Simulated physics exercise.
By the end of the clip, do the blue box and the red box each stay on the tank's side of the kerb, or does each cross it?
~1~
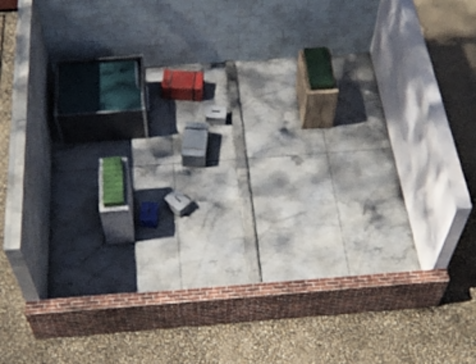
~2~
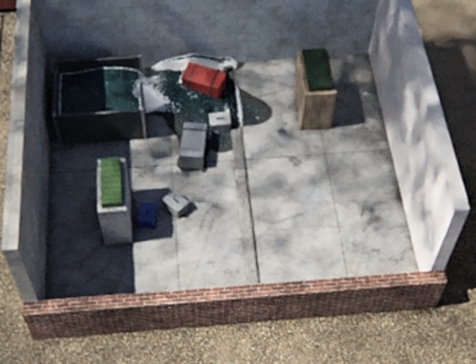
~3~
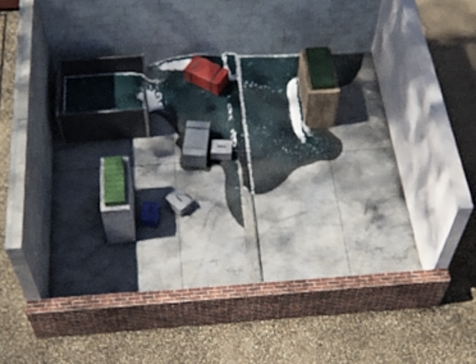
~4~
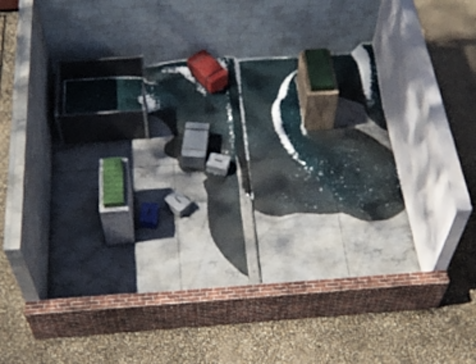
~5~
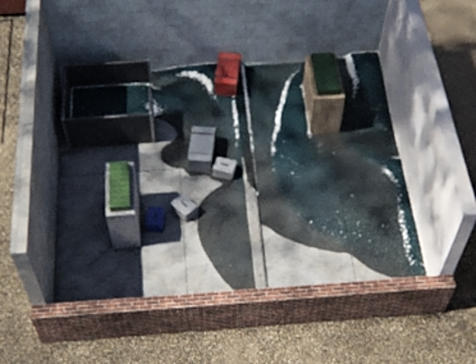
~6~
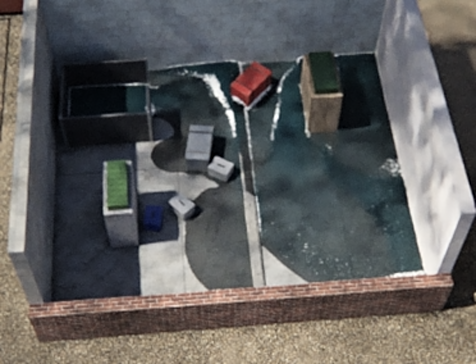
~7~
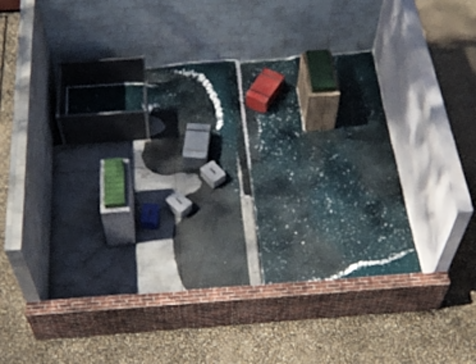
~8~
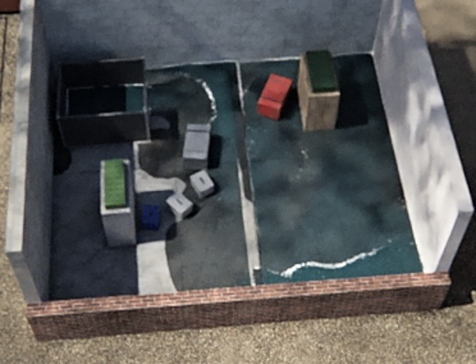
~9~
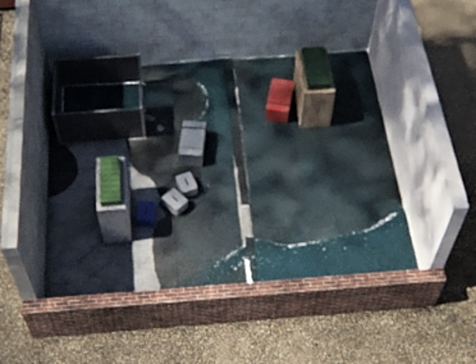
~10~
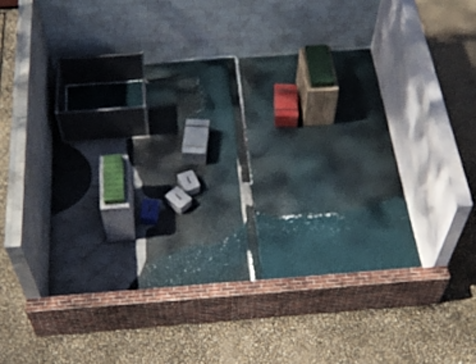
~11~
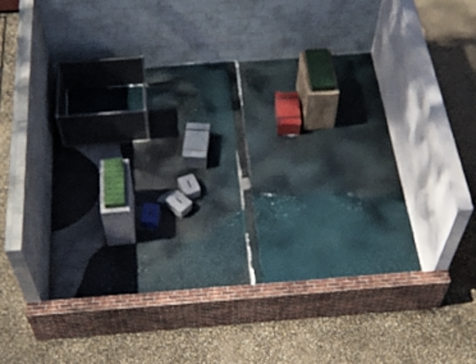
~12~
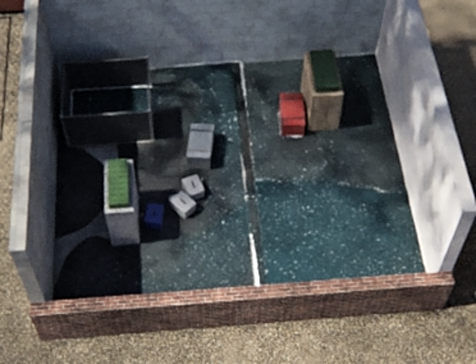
The blue box stays short of the kerb on the tank's side, while the red box crosses it and ends up beside the green-topped block on the right.
The footage shows water spilling from a dark tank in a walled yard and spreading over a low kerb toward the brick front. A red box drifts right across the kerb and rests beside a green-topped block, while the small blue box stays on the left side.
